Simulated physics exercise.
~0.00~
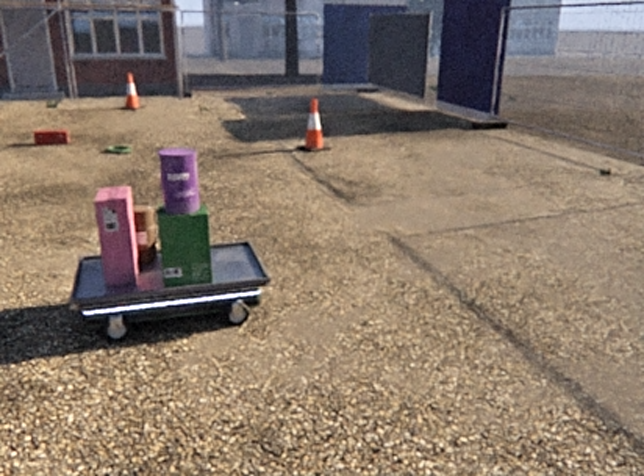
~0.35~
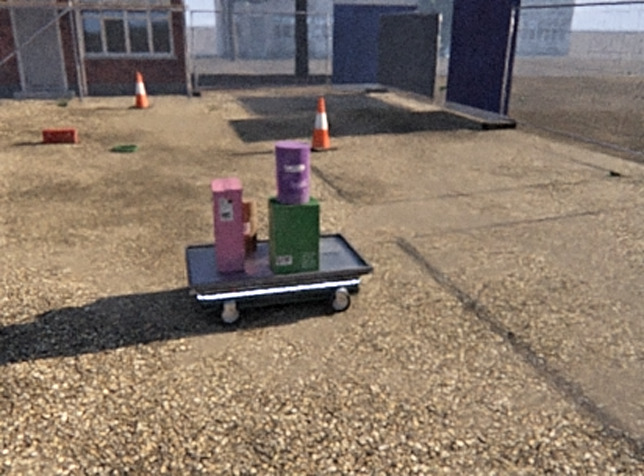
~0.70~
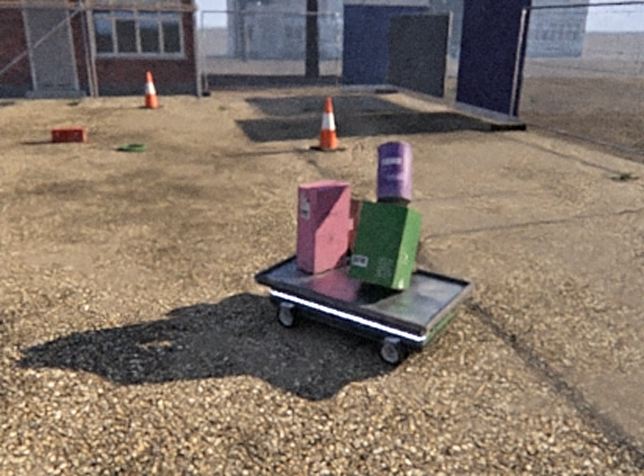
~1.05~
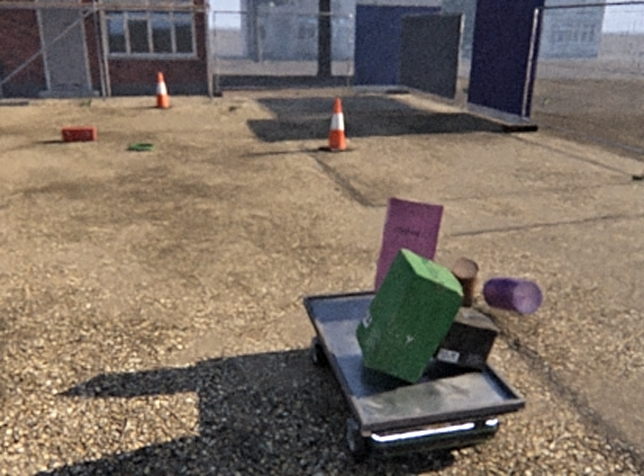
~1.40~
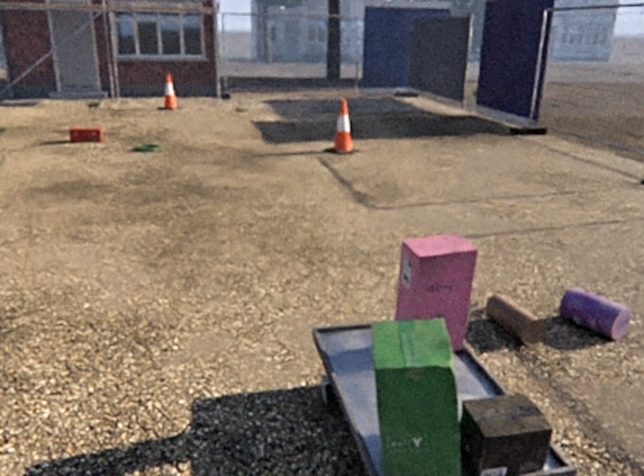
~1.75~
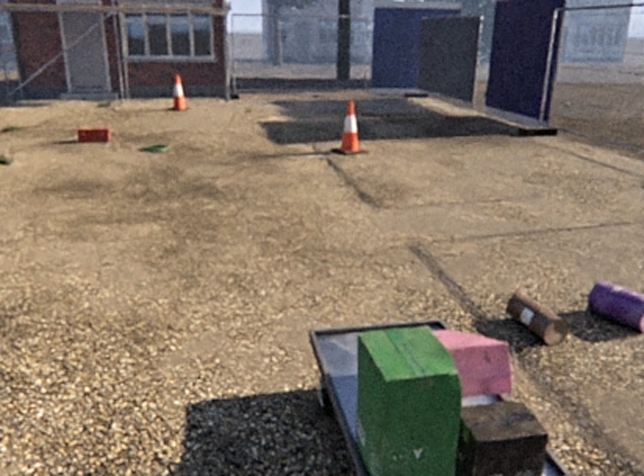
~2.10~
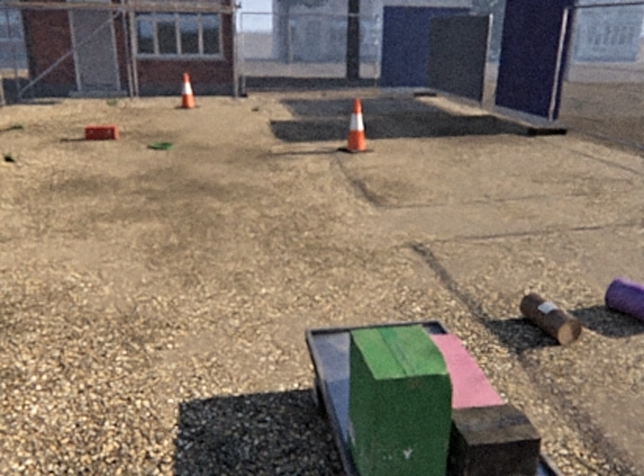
A low cart carrying colored boxes and two cylinders rolled rightward across the gravel, then swung toward the viewer, spilling the purple and brown cylinders onto the ground before it stopped and the pink box toppled on the deck behind the upright green box.
